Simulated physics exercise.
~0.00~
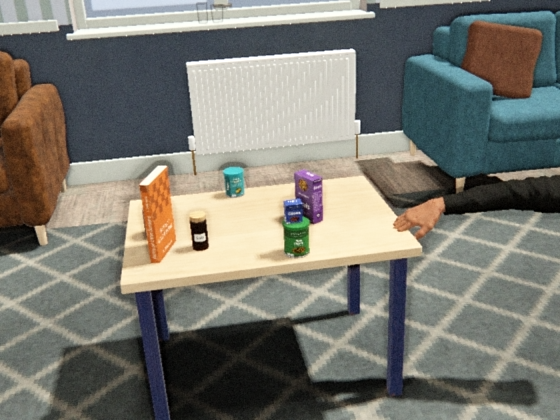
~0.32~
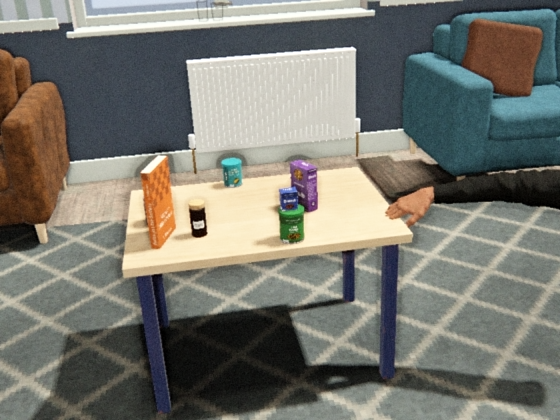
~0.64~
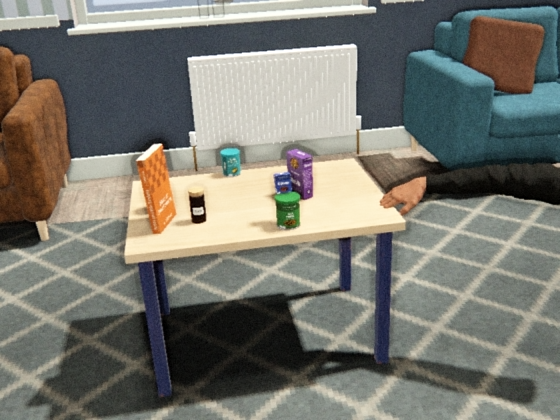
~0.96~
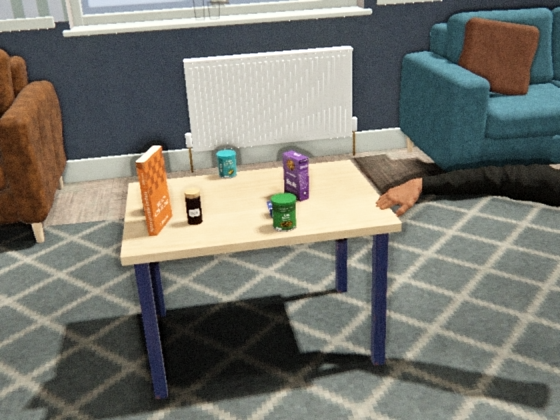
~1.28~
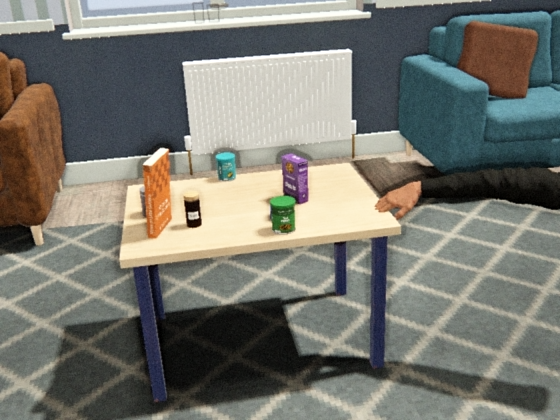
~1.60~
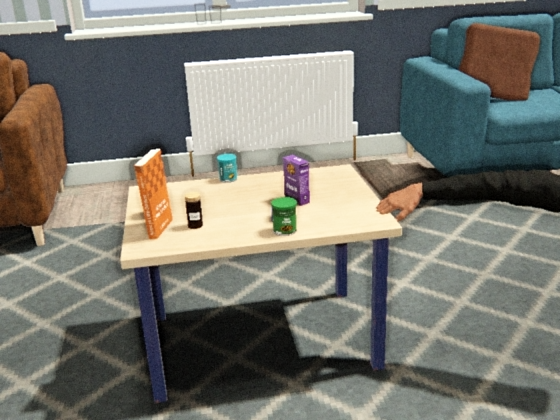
A side table slides back, and its small blue carton tips over behind the green tin.
